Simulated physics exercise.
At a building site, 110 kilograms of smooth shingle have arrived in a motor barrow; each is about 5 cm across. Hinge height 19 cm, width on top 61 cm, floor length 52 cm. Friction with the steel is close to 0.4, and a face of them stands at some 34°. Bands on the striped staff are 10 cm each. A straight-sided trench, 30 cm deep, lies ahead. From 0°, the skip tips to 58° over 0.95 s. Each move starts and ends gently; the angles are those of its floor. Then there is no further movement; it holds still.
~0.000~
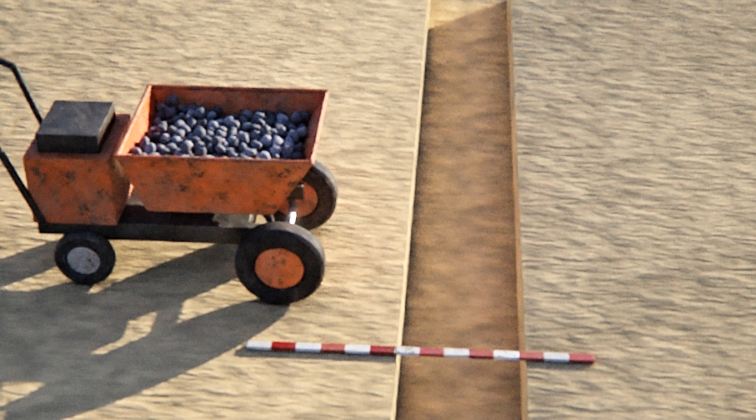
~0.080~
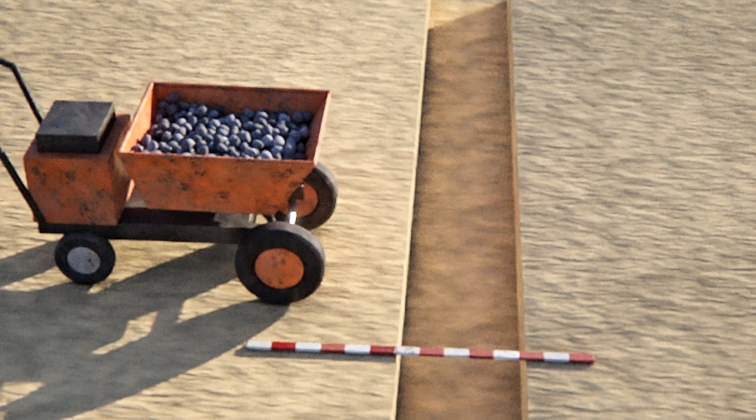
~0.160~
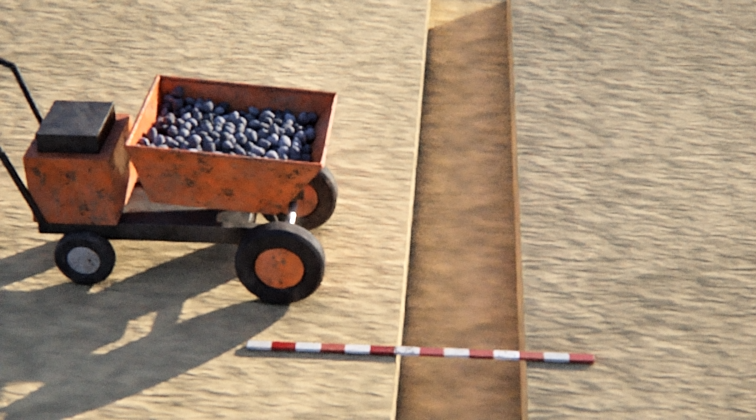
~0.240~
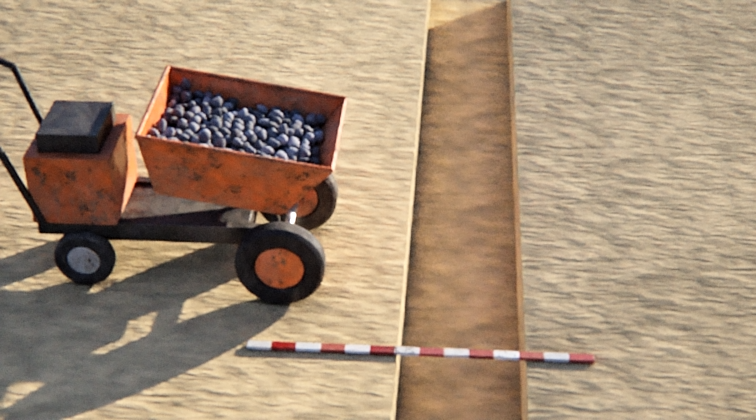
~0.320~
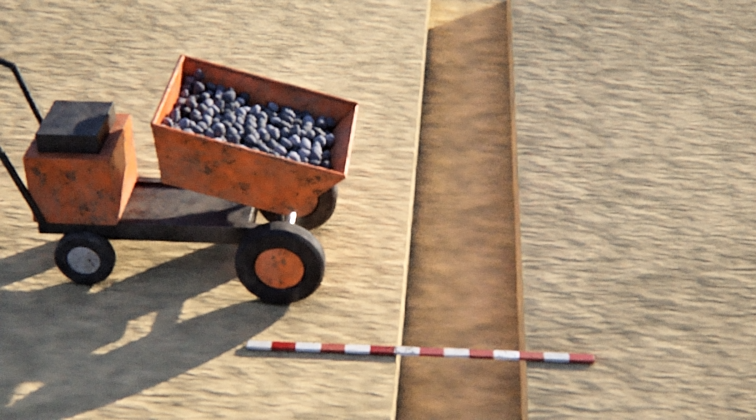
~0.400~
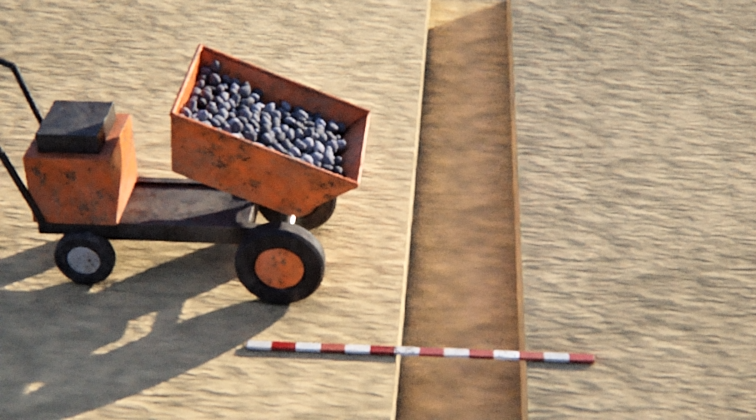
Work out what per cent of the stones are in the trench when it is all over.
It comes to roughly 62 per cent.
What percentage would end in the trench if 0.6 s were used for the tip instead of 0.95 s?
Around 65 per cent would end in the trench.
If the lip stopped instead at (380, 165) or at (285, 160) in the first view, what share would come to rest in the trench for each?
That gives roughly 40 per cent and roughly 55 per cent.
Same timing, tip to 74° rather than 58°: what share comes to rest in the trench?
Some 100% would finish there.
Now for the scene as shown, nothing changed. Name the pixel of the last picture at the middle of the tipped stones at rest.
(470, 317).
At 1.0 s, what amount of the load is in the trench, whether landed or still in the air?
Around 10 per cent of it, at that instant.
After 0.7 s the floor is at 49°; 100 % in the skip; the foremost stones are at (378, 190).
After 1.0 s the floor is at 58°; 88 % in the skip, 12 % in the trench; the foremost stones are at (465, 248).
After 1.4 s the floor is at 58°; 58 % in the skip, 42 % in the trench; the foremost stones are at (525, 328).
After 3.3 s the floor is at 58°; 38 % in the skip, 62 % in the trench; the foremost stones are at (546, 334).
